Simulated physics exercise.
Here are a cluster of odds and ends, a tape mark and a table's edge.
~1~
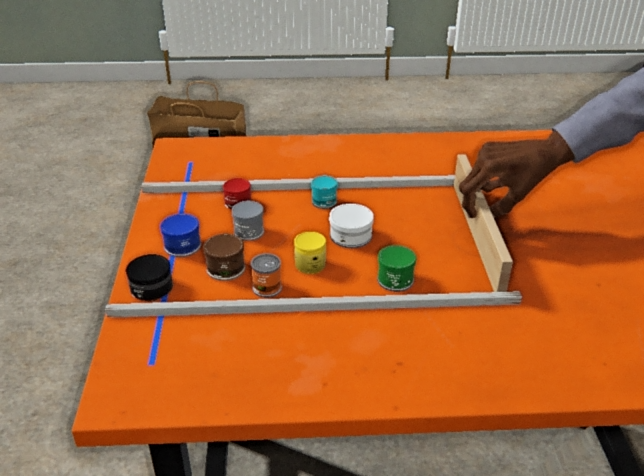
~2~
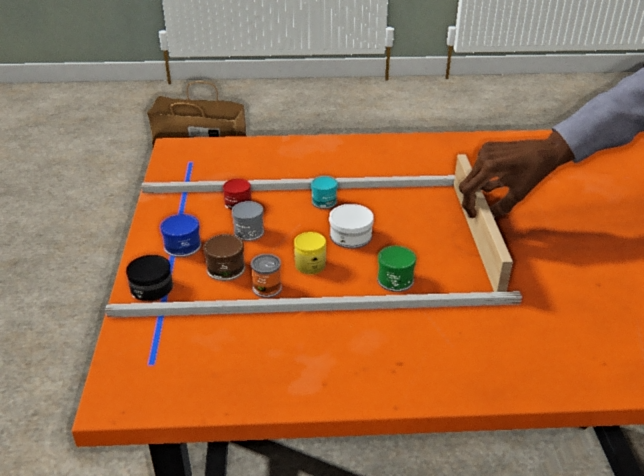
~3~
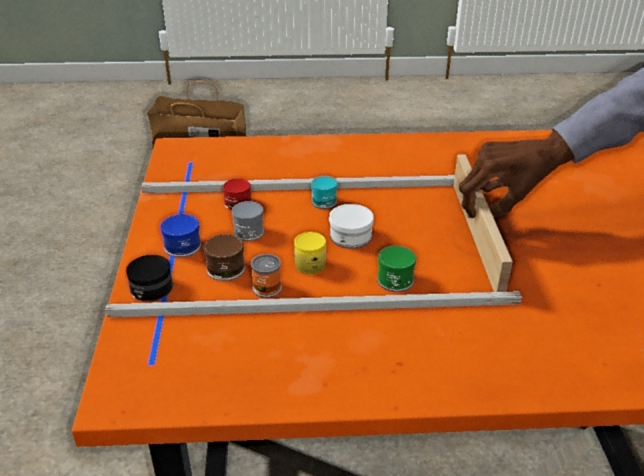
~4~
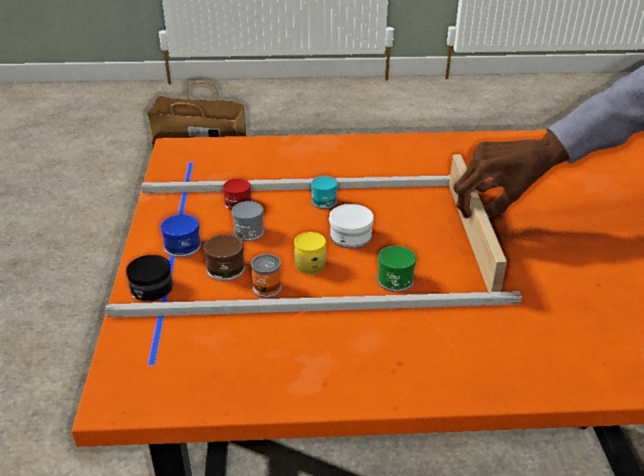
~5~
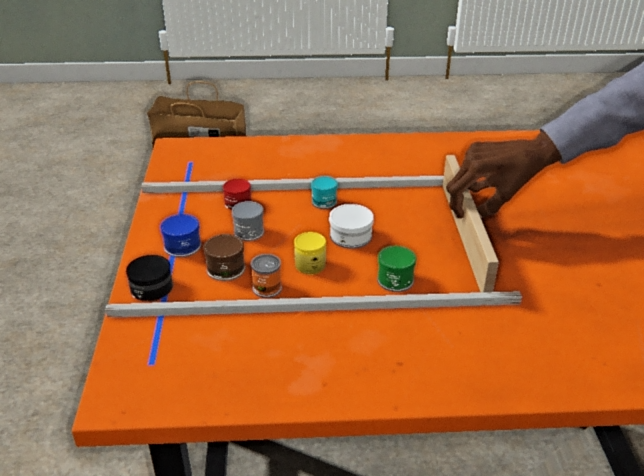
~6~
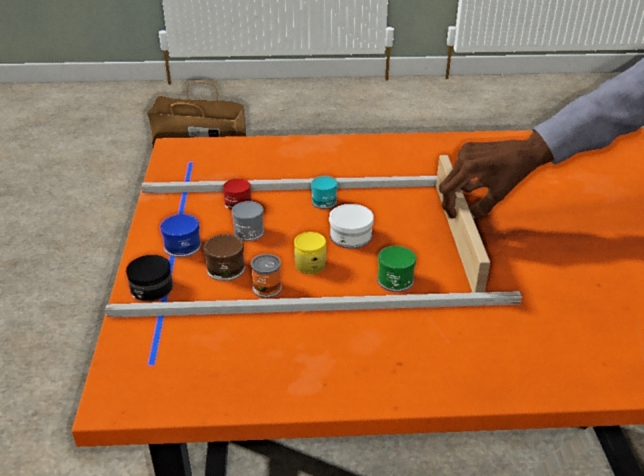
To begin with, a hand holds a wooden board upright between two grey rails at the right of an orange table, with colourful tubs spread out to its left, near a blue line. The hand then slides the board slightly leftward, while the tubs stay still.
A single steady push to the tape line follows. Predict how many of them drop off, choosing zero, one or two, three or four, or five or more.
One or two drop off.
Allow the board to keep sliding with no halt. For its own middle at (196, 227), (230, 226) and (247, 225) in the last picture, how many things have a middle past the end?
The counts: 1, 0 and 0.
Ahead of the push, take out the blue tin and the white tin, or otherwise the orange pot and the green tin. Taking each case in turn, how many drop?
The answer is 1 and then 1.
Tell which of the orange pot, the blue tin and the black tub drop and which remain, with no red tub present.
Orange pot - safe; blue tin - gone; black tub - gone.
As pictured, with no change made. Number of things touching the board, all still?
Contact count: 4.
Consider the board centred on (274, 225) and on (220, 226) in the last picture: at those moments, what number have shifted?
Moved so far: 8, then 10.
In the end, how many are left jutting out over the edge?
It's 3.
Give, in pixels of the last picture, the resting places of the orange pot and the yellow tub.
First (114, 289), then (154, 254).
A little later, none off yet; black tub at rest near (150, 278); blue tin at rest near (181, 235); brown pot at rest near (225, 257).
When it is over, the number that fall off is one or two; down, blue tin and black tub.
